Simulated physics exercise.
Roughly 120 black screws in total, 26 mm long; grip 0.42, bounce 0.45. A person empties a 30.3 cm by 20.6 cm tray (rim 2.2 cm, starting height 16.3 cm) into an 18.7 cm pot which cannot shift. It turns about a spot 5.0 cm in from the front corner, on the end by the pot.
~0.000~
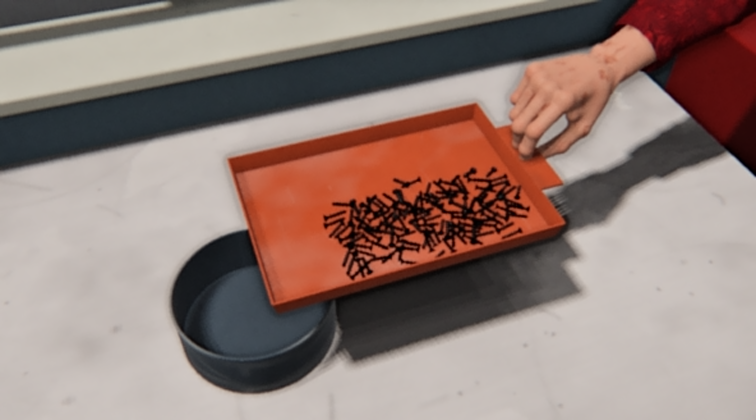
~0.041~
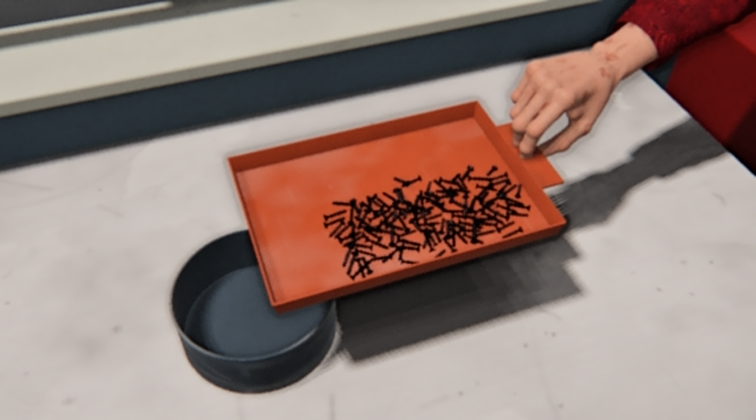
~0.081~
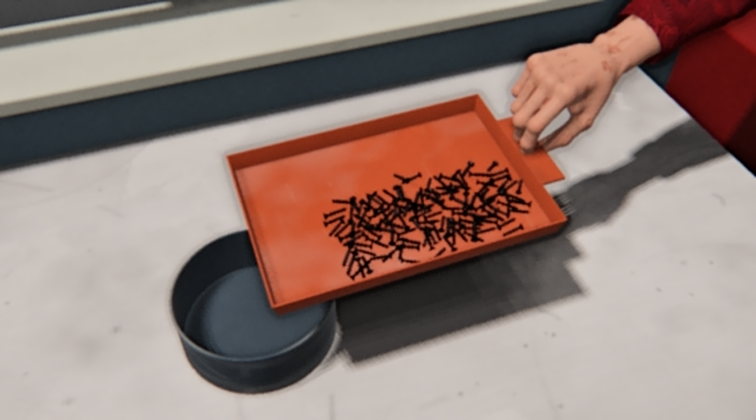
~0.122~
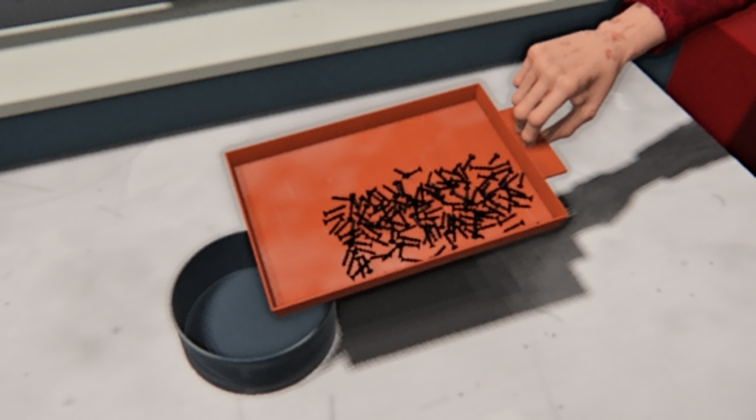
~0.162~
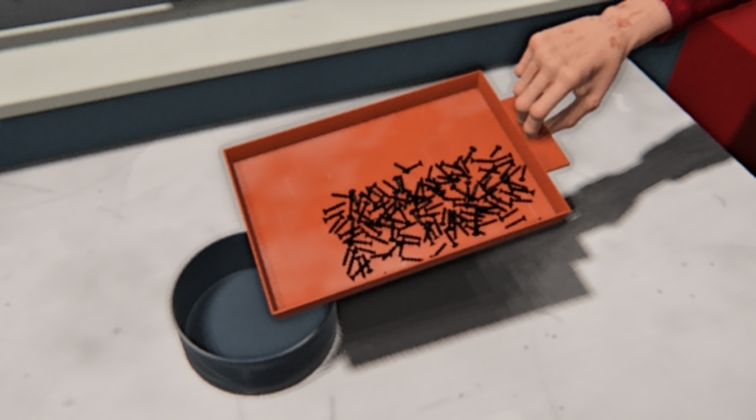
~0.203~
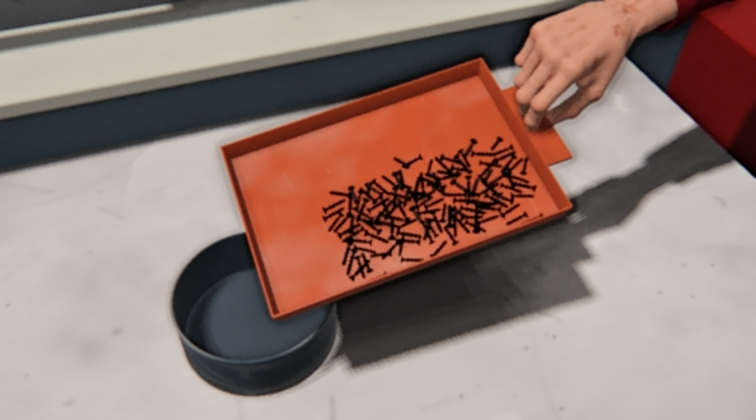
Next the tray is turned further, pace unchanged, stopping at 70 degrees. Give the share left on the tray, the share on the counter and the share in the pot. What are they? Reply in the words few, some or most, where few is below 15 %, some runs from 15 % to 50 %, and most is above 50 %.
Shares - left on the tray: Some; counter: Most; pot: Few.
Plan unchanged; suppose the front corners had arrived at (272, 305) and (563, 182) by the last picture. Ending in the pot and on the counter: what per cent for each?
That works out as pot 30 and counter 35.
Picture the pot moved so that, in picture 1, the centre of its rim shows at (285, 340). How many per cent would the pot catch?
I'd expect near 65 per cent.
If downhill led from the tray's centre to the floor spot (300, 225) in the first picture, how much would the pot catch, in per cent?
Near 50 percent, give or take.
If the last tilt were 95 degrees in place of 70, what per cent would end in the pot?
In that case, near 5 percent.
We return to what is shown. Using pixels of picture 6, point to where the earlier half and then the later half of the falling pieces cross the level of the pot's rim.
Roughly (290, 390) to begin with, later roughly (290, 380).
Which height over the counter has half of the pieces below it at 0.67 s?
Roughly 20 centimetres, more or less.
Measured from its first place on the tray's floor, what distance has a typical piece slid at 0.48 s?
About 3 cm.
After 0.48 s, tilt 42 degrees; the tray holds 100 %, the pot 0 %.
After 0.67 s, tilt 60 degrees; the tray holds 100 %, the pot 0 %.
After 0.98 s, tilt 70 degrees; the tray holds 45 %, the pot 0 %.
In the end, at 2.0 s, tray 30 %, counter 65 %, pot 0 %.
